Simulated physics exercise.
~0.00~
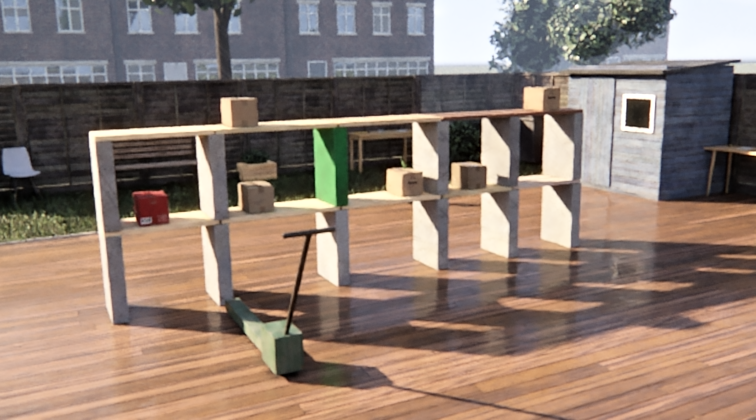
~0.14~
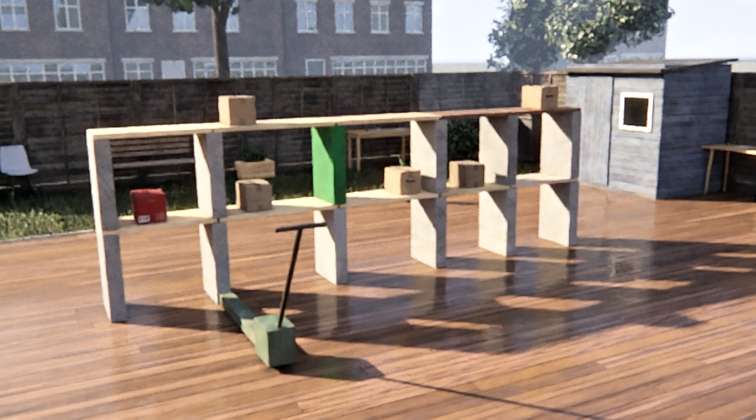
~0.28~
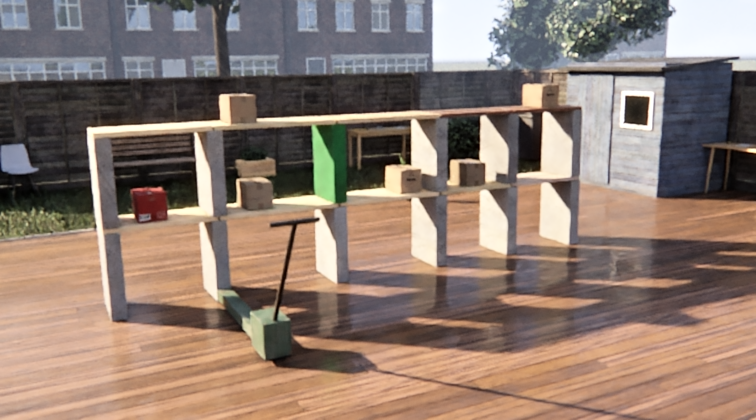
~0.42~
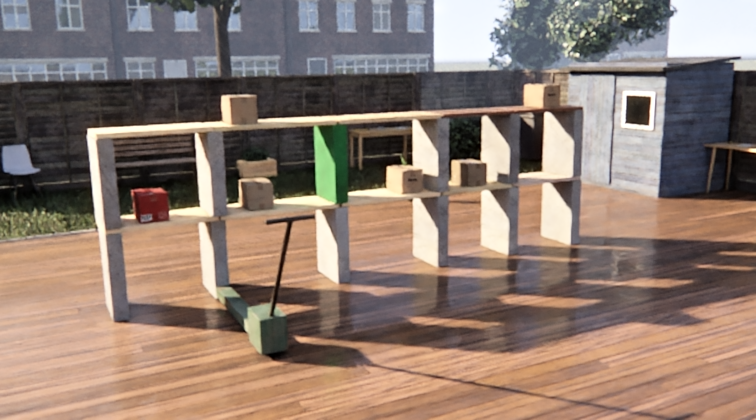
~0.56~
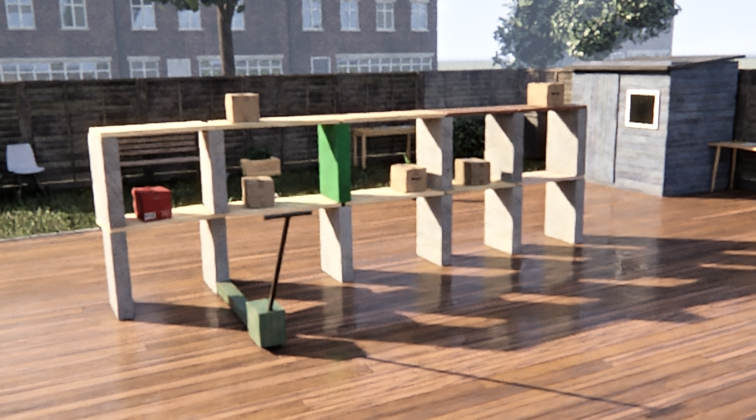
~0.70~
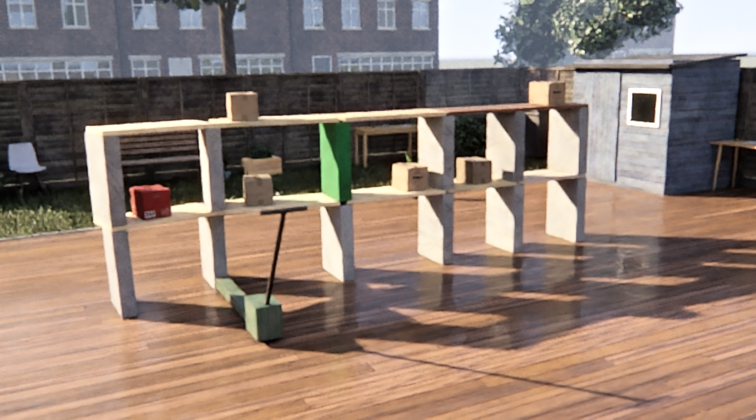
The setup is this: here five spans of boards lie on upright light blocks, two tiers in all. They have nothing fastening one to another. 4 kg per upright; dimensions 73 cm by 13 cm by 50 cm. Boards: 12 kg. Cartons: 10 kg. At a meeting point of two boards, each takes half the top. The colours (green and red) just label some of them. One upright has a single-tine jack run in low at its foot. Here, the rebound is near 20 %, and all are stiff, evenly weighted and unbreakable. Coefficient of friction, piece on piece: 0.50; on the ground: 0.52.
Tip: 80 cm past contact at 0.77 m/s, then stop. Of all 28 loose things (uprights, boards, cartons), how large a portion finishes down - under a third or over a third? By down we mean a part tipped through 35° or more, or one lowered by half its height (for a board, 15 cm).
The portion is less than a third.
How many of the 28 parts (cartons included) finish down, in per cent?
I'd say roughly 20 per cent of them finish down.
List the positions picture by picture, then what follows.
In the first picture (places mark the middle of the side facing us), jack tip (228, 306) 19 cm short; green upright (324, 165); red carton (154, 211); nothing disturbed.
The second picture shows jack tip (223, 300) 8 cm short; green upright (322, 163).
The third picture shows jack tip (220, 295) 23 mm in; red carton (153, 208); one has shifted.
The fourth picture shows jack tip (219, 292) 13 cm in; red carton (154, 208); 5 disturbed, none down.
The fifth picture shows jack tip (219, 287) 24 cm in; red carton (157, 206) shifted 45 mm; 9 disturbed, none down.
The sixth picture shows jack tip (218, 283) 35 cm in; red carton (157, 205) shifted 8 cm; green upright (329, 159); 10 disturbed, none down.
After 0.92 s, none of the 28 pieces down, 10 disturbed; red carton shifted 14 cm.
After 1.24 s, 2 of the 28 pieces down; red carton leaning 45°, 21 cm lower; green upright shifted 26 mm.
After 1.56 s, 5 of the 28 pieces down; red carton on its side; green upright shifted 42 mm.
After 1.94 s, 5 of the 28 pieces down; red carton on its side; green upright shifted 26 mm.
At rest (3.0 s), 5 of the 28 pieces down; red carton on its side; green upright shifted 28 mm. That is 18 per cent. As the last picture would show them, middles, red carton near (193, 270), green upright near (333, 159).
